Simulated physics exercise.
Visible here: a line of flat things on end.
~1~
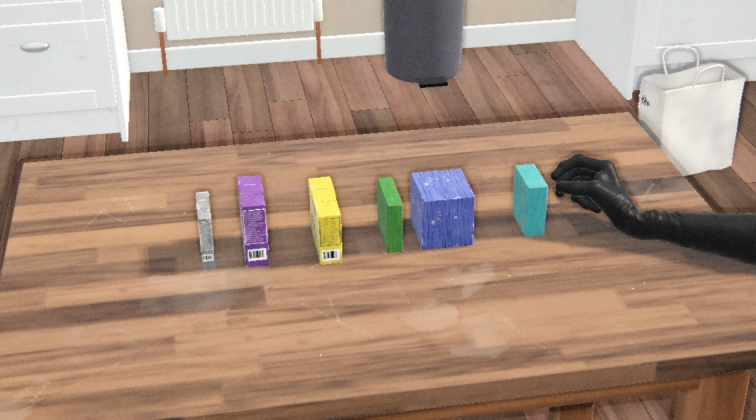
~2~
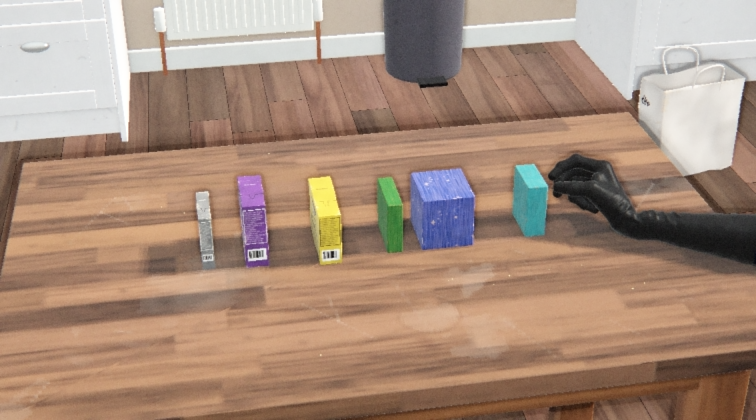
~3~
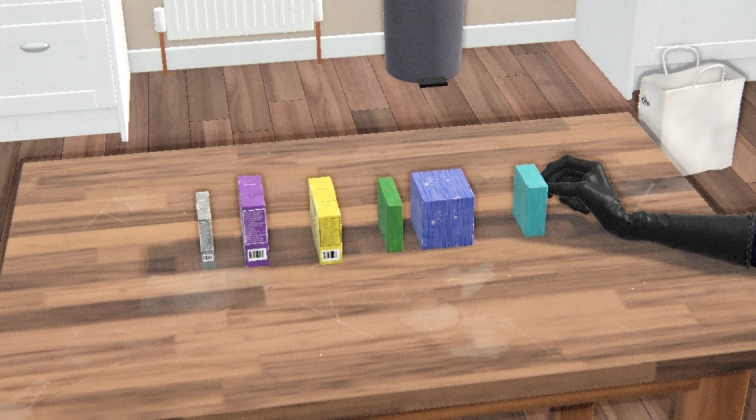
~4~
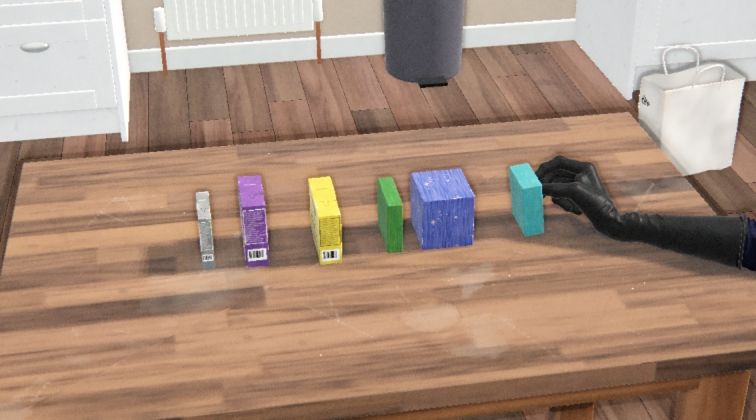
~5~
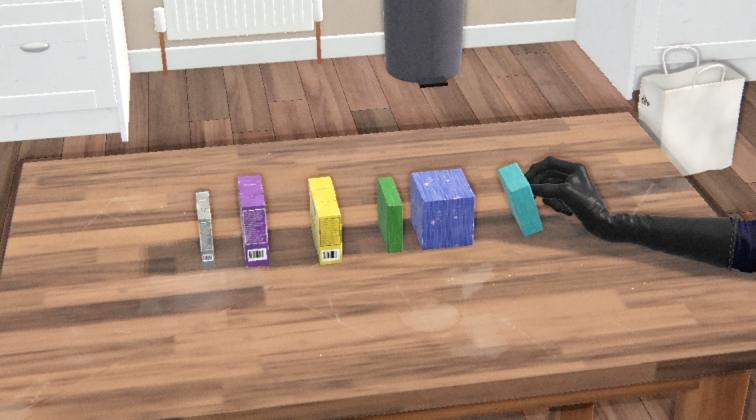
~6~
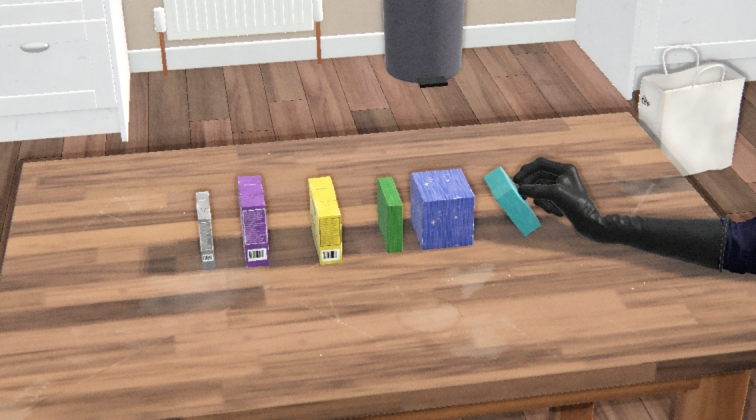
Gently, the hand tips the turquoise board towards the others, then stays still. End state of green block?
It survives.
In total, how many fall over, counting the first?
1 of them.
Then, 0.10 s past the last view, turquoise board 74° over.
Then, 0.30 s past the last view, turquoise board 90° over.
Finally, all 4 still in place. Final places as the last picture's camera would see them, green block near (390, 215).
